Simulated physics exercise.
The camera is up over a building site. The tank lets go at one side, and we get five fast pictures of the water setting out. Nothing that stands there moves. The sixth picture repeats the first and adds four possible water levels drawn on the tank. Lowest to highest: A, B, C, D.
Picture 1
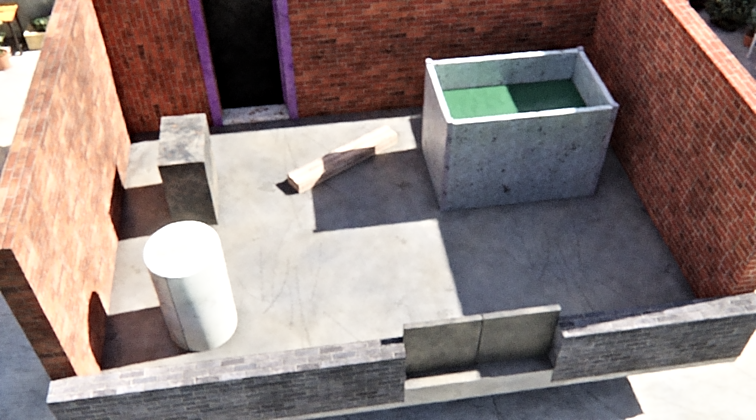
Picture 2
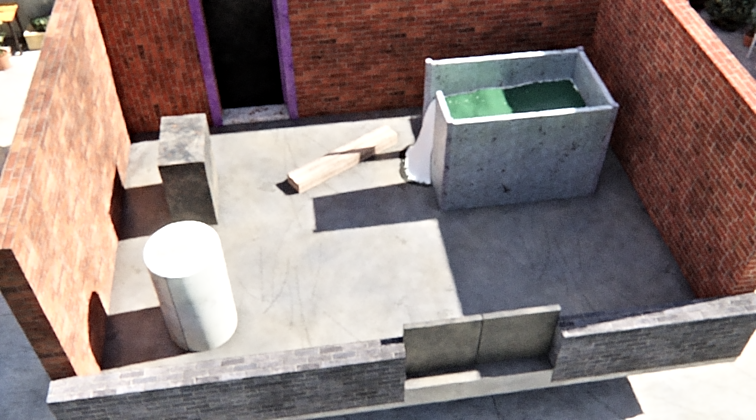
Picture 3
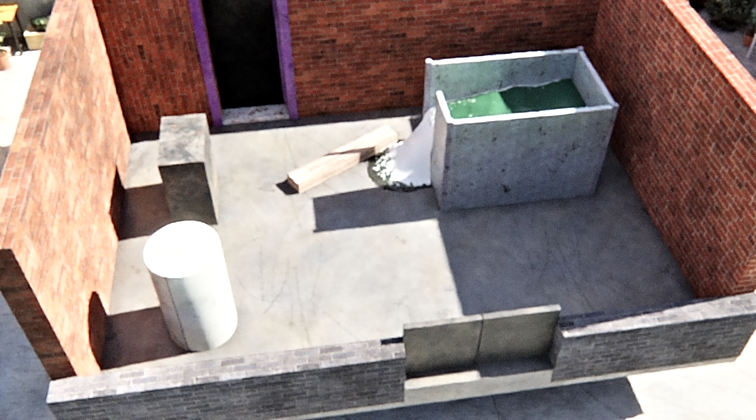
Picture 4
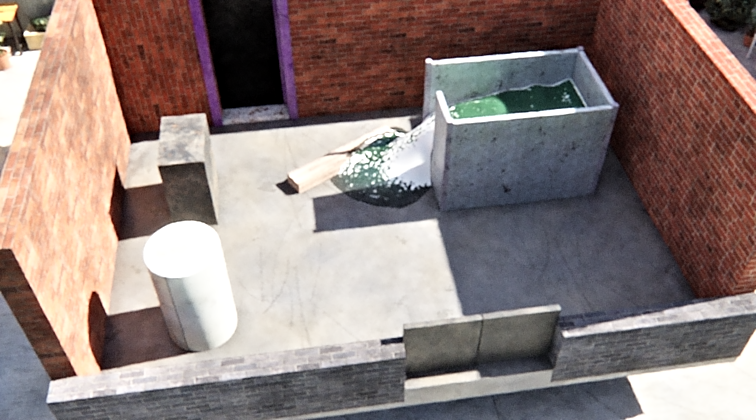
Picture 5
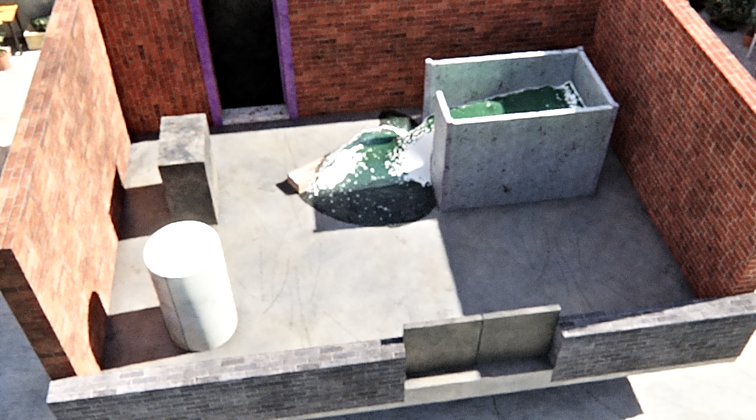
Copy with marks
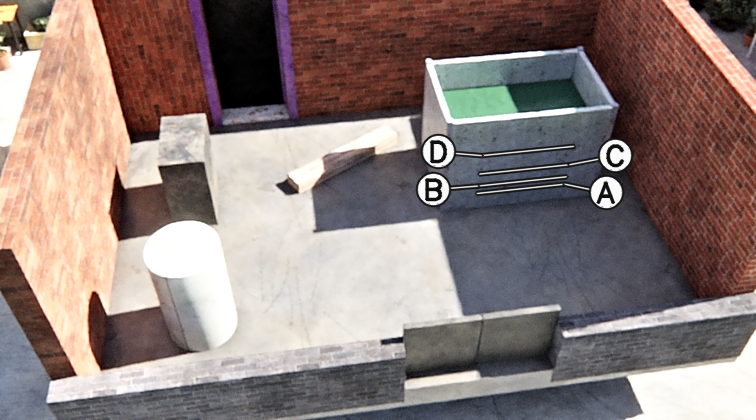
In a brick-walled yard, green water pours from a concrete tank and spreads left across the ground.
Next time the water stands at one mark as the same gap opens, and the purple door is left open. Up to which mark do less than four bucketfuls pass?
That is level D.
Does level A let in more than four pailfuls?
No, not at all.
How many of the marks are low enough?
All of them.
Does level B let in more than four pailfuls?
No.
In white, A at (521, 188); B at (522, 181); C at (524, 169); D at (528, 150); from the bottom up A, B, C, D.
Choosing A, nothing gets over.
Choosing B, nothing gets over.
Choosing C, nothing gets over.
Choosing D, a bucket or two gets in.
